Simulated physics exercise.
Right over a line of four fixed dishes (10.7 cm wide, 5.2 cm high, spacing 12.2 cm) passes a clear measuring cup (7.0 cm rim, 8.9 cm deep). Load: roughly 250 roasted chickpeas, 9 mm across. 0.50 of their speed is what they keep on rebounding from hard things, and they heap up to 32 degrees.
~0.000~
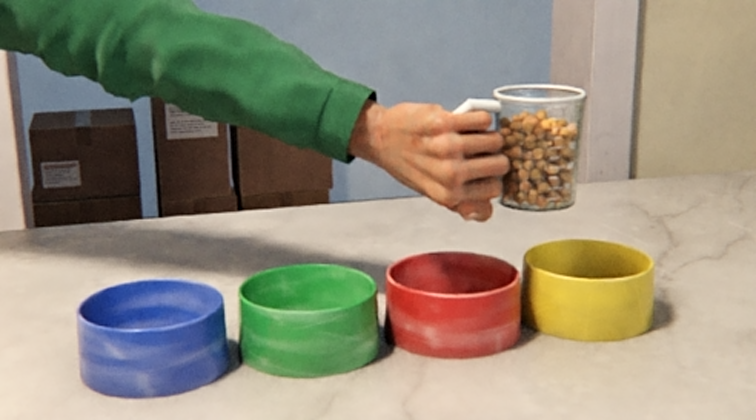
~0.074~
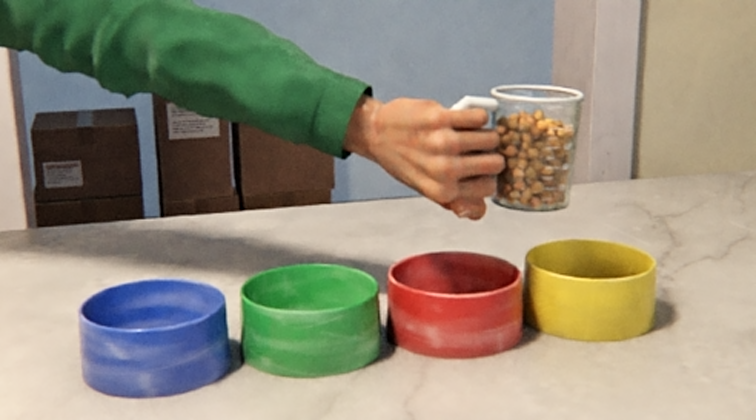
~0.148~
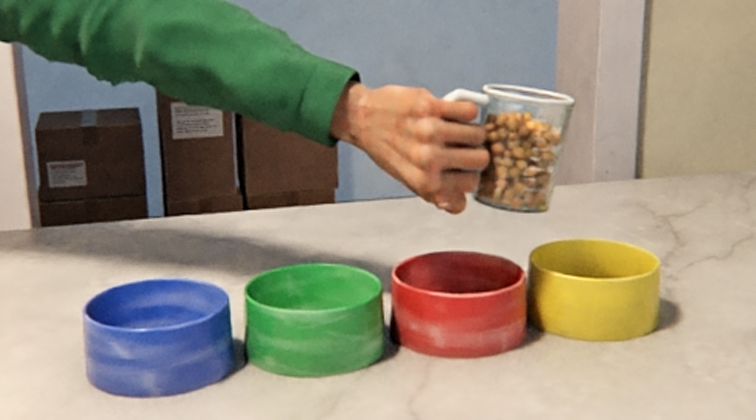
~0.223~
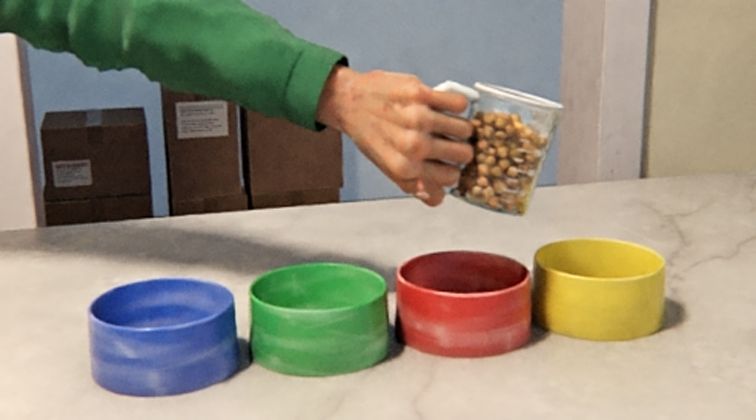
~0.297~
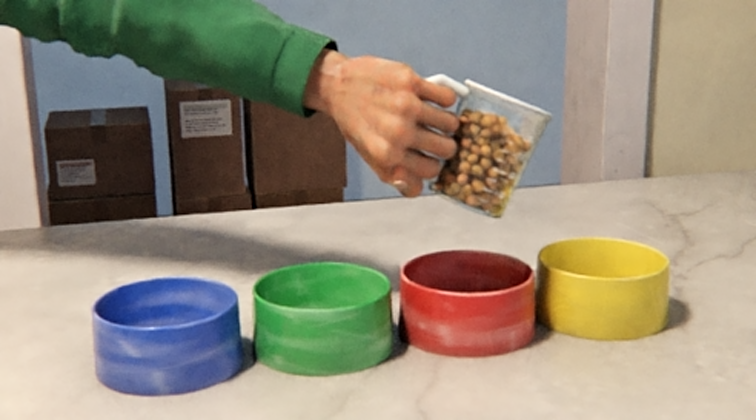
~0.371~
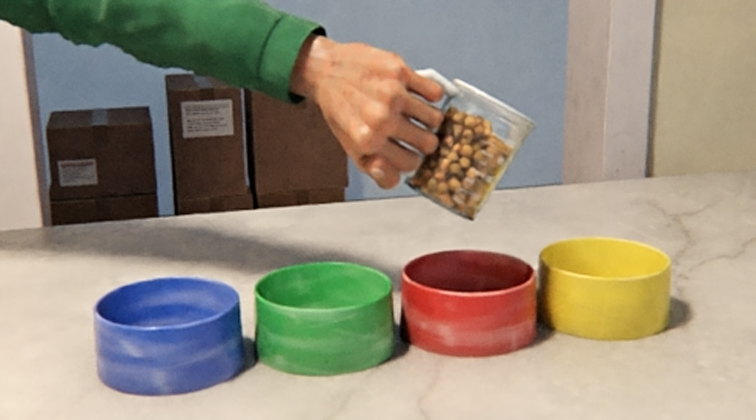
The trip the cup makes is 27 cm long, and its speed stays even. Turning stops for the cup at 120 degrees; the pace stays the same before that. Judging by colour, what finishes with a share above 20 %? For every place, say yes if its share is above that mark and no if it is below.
Red: No, blue: No, green: Yes, yellow: No, counter: No.
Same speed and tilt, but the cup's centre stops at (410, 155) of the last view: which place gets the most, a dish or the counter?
That'd be red, it takes the most.
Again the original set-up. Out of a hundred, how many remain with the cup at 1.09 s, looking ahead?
About 95 %.
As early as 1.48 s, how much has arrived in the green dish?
By that moment, around 60 percent has got there.
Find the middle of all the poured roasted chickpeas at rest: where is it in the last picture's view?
I'd put it at about (325, 324).
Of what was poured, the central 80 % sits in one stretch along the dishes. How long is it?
Length: About 6 cm.
After 0.80 s, tilt 73 degrees; cup holds 100 %.
After 1.09 s, tilt 102 degrees; cup holds 95 %.
Then, at 1.48 s, tilt 120 degrees; cup holds 30 %, green 60 %.
By 2.4 s all is still; red 0 %, blue 0 %, green 100 %, yellow 0 %, counter 0 %.
